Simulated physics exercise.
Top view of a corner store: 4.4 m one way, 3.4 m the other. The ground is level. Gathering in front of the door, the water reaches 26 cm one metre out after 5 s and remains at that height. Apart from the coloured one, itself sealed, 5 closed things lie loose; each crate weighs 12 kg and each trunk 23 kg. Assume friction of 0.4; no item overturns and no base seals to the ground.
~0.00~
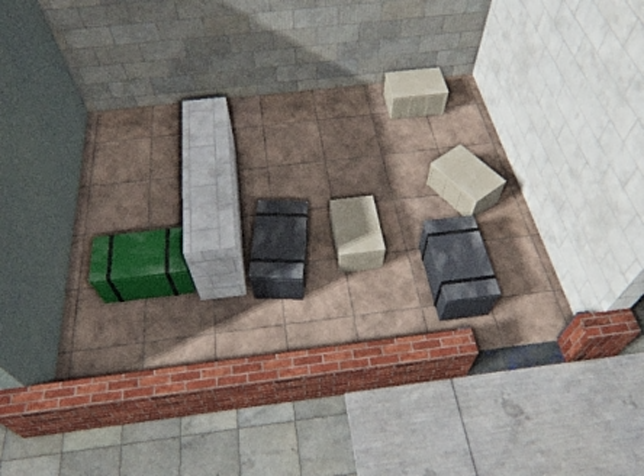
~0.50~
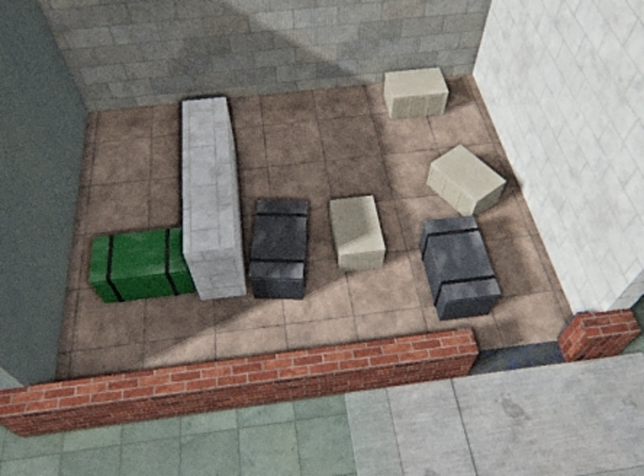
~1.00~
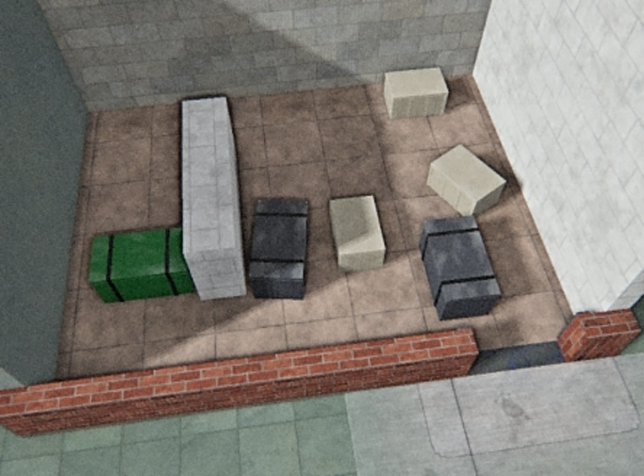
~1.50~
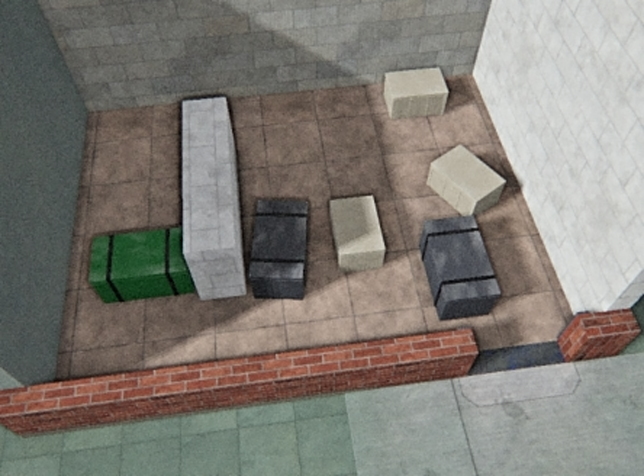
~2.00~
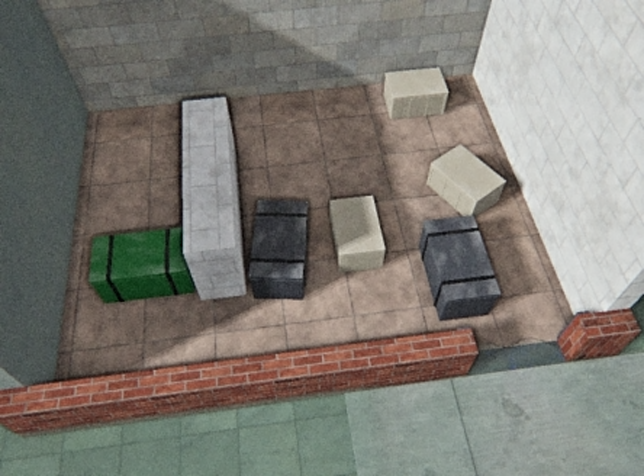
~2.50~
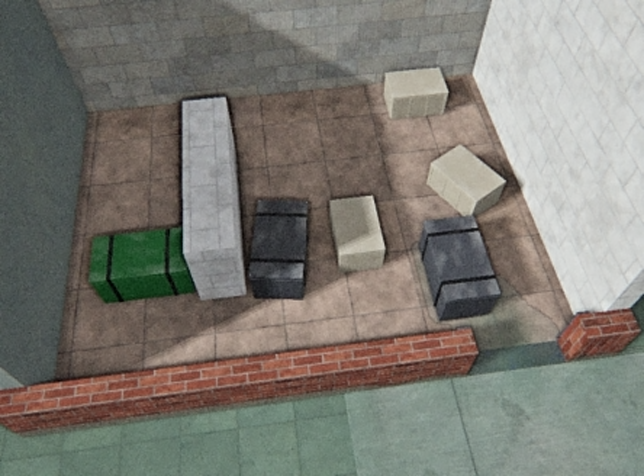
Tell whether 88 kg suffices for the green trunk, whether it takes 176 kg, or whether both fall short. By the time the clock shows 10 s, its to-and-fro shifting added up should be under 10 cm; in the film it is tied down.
88 kg suffices.
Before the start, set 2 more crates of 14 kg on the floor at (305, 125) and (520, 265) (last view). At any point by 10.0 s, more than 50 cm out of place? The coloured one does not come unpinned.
Those two come out over the line and over the line, in that order.
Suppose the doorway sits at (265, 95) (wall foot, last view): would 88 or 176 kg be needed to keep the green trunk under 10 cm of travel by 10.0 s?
Then the lighter mass suffices.
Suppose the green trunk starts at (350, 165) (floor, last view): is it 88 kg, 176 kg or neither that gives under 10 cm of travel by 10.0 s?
Well, any option works.
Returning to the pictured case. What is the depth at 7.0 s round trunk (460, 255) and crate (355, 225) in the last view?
Some 6 cm at the first, some 5 cm at the second.
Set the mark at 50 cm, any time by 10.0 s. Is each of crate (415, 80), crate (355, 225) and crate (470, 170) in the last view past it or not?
In that order: Beyond, below, beyond.
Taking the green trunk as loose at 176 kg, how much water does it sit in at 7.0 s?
Around 0 cm.
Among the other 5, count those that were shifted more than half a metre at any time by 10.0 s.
3.
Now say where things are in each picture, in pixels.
The green trunk at (139, 254), on the bottom; 0.0 m2 under water; 0 of 6 have shifted, in the first frame.
The green trunk at (139, 254), on the bottom; 0.0 m2 under water; 0 of 6 have shifted, in the second frame.
The green trunk at (139, 254), on the bottom; 0.0 m2 under water; 0 of 6 have shifted, in the third frame.
The green trunk at (139, 254), on the bottom; 0.0 m2 under water; 0 of 6 have shifted, in the fourth frame.
The green trunk at (139, 254), on the bottom; water covers 0.0 m2; 0 of 6 have shifted, in the fifth frame.
The green trunk at (139, 254), on the bottom; 0.4 m2 under water; 0 of 6 have shifted, in the sixth frame.
After 3.5 s the green trunk would be 0 cm from its start with 88 kg and 0 cm from its start with 176 kg; 0 cm of water round it then.
After 4.5 s the green trunk would be 0 cm from its start with 88 kg and 0 cm from its start with 176 kg; 0 cm of water round it then.
After 7.0 s the green trunk would be 0 cm from its start with 88 kg and 0 cm from its start with 176 kg; 0 cm of water round it then.
After 10.0 s the green trunk would be 0 cm from its start with 88 kg and 0 cm from its start with 176 kg; 6 cm of water round it then.
